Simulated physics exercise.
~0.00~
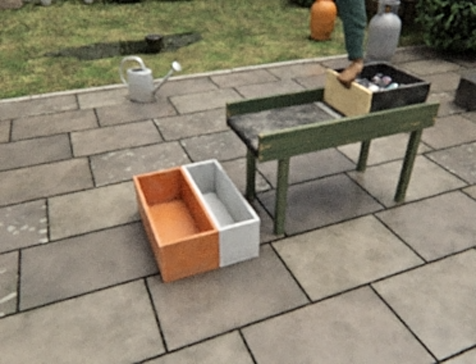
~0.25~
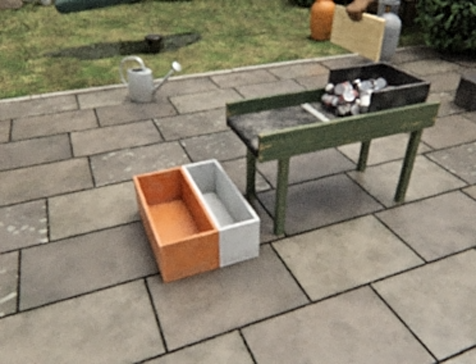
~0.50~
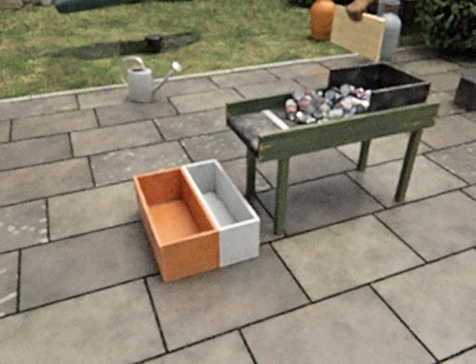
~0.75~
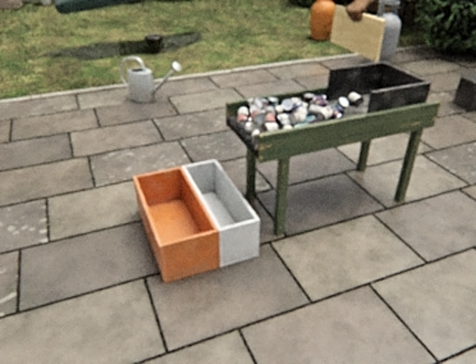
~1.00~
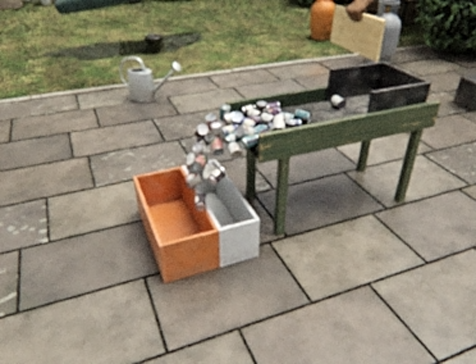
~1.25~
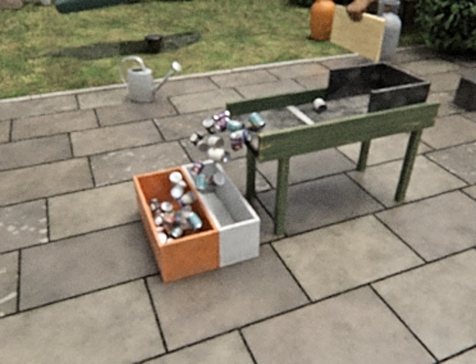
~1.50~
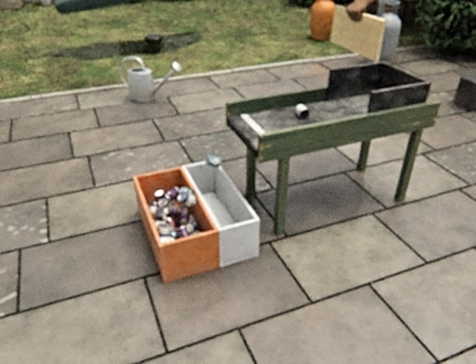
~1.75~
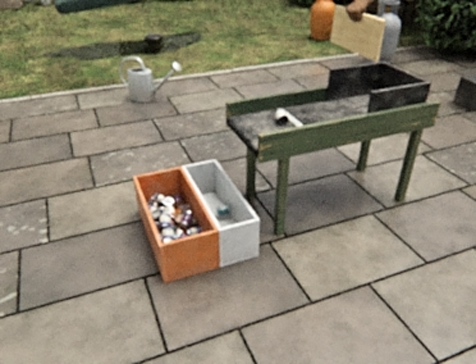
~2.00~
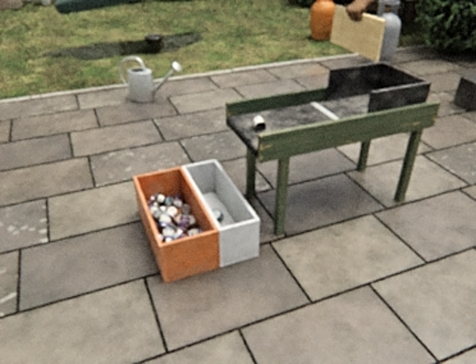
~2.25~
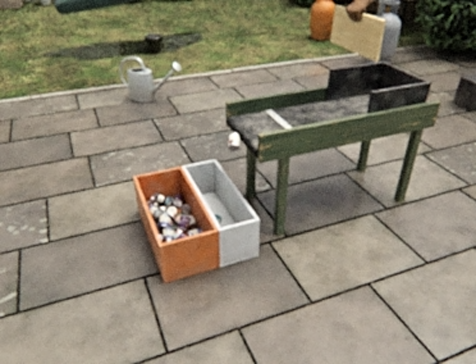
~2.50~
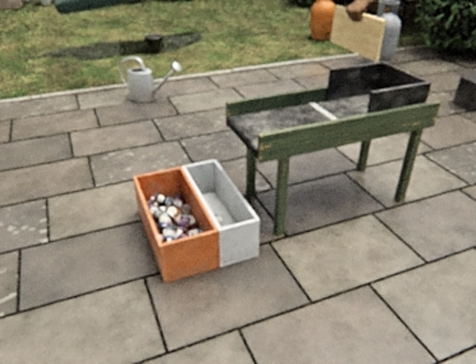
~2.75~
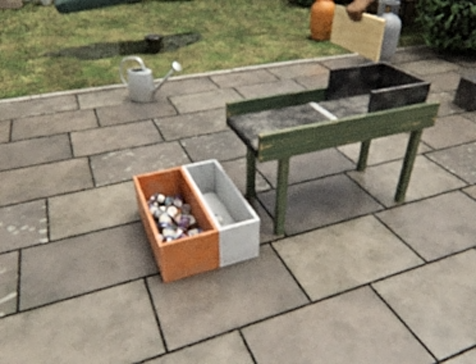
On a paved patio, a hand lifted a board away from a black pen on a green table, and a heap of small tins rode the belt left and tumbled off, nearly all landing in the orange tub beyond the white box.
